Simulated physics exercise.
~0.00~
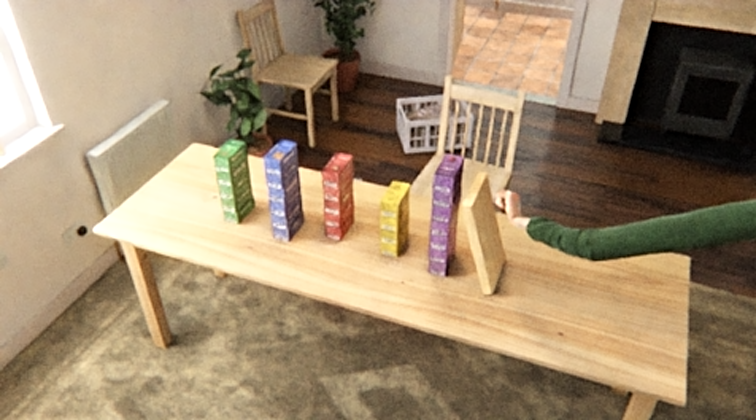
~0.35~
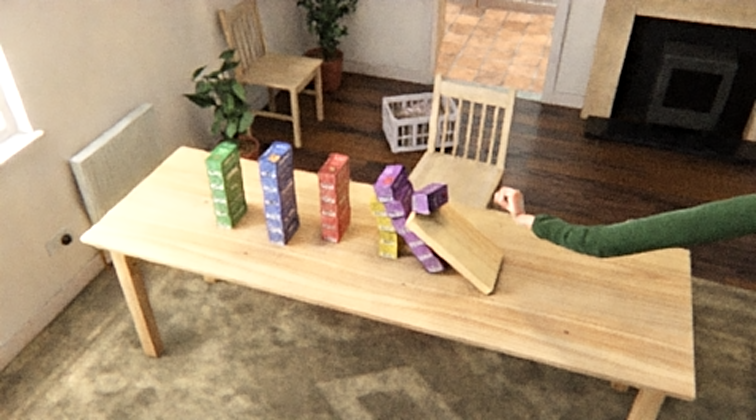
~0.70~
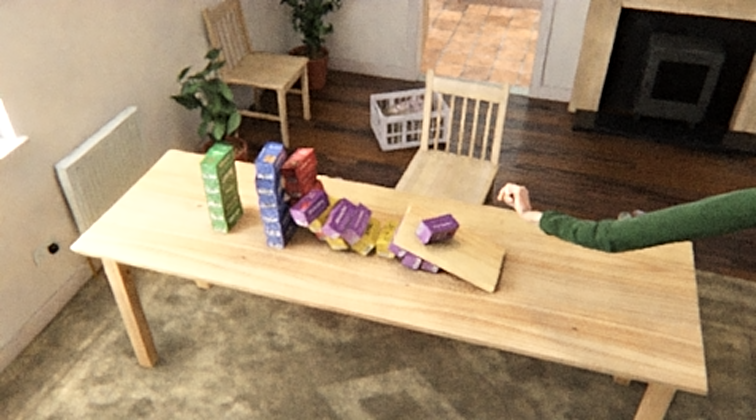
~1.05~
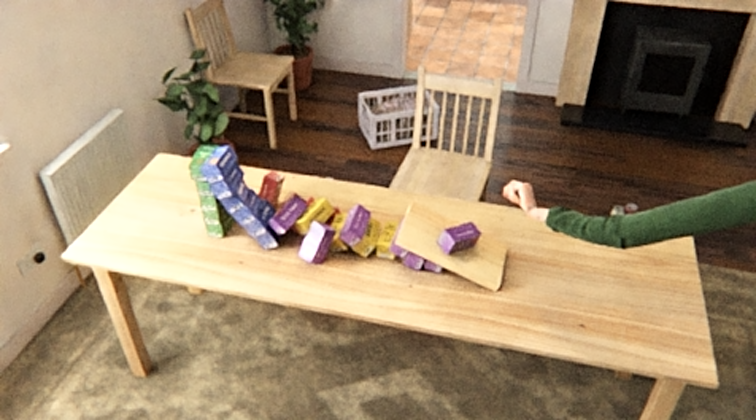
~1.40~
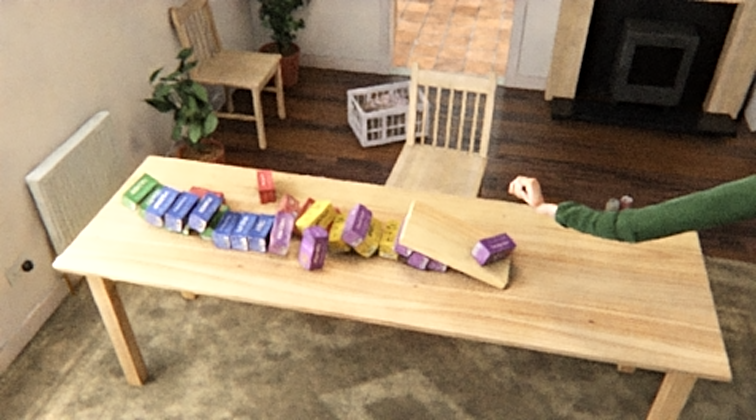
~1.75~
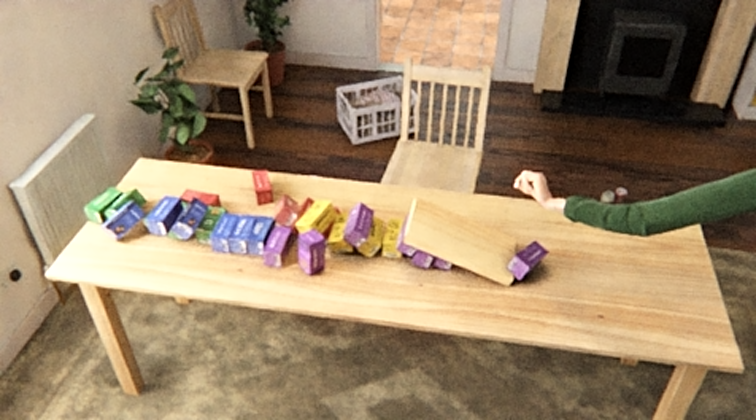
On a wooden table, a hand tips a board into stacked coloured packets, toppling purple, yellow, red, blue and green leftward into a sprawl.
